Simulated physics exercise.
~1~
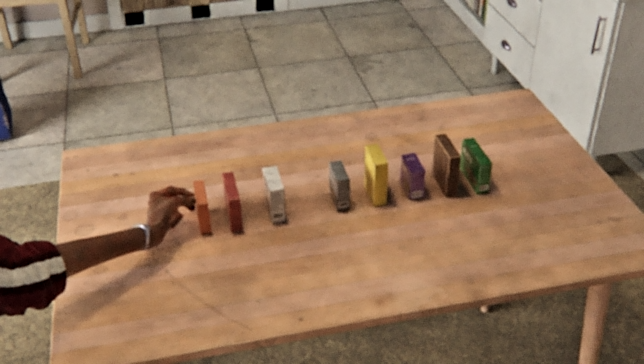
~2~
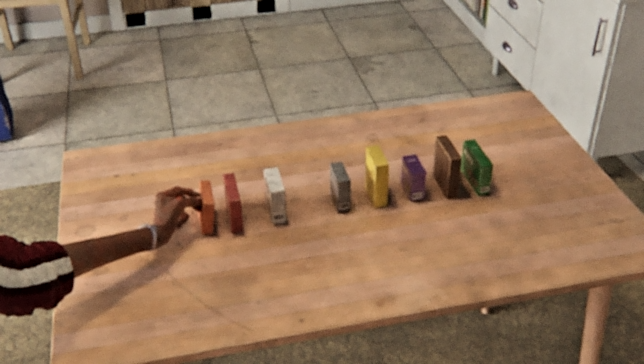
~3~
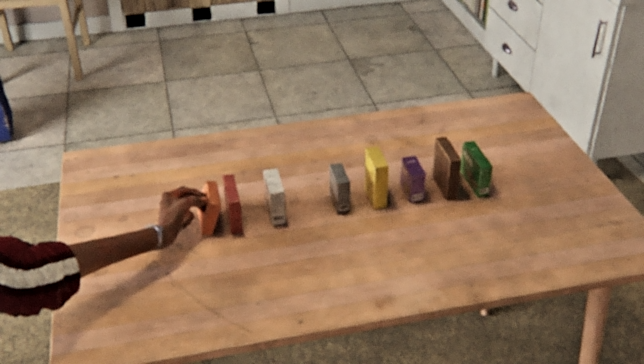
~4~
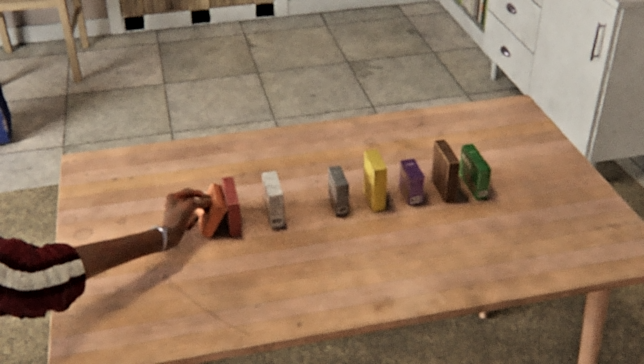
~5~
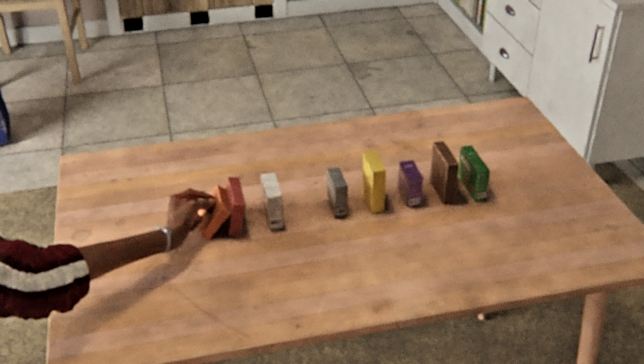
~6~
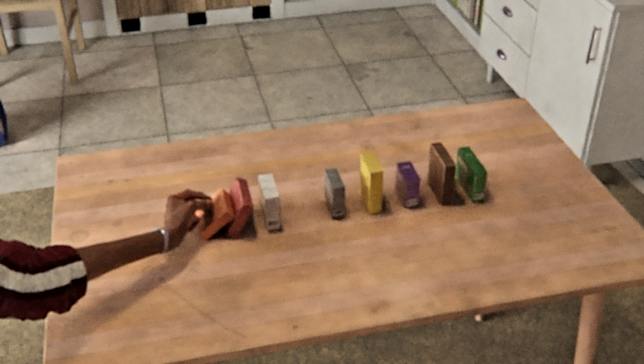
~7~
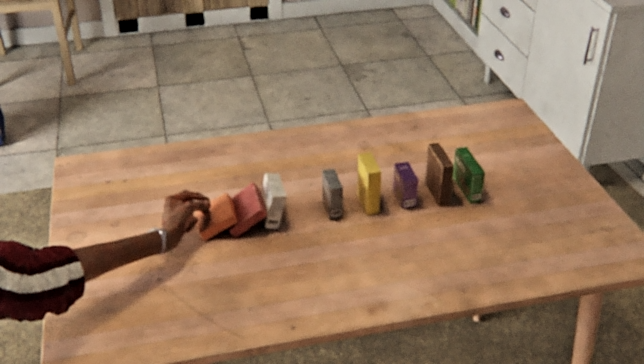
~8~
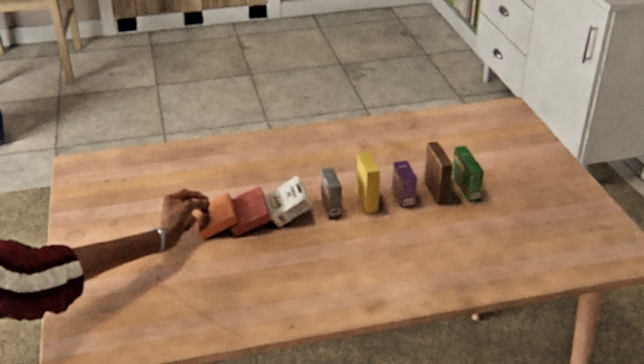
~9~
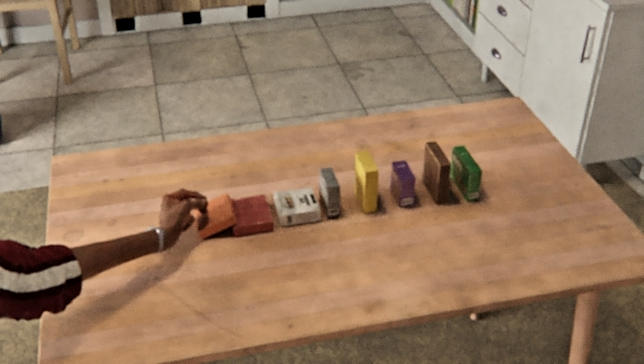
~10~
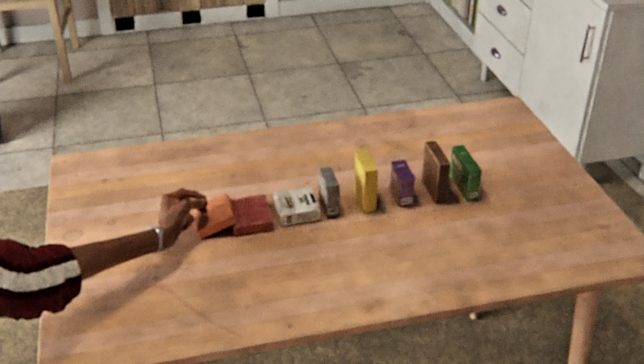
On a wooden table, a hand tips an orange board, toppling the red board and white packet rightward; five pieces stay standing.
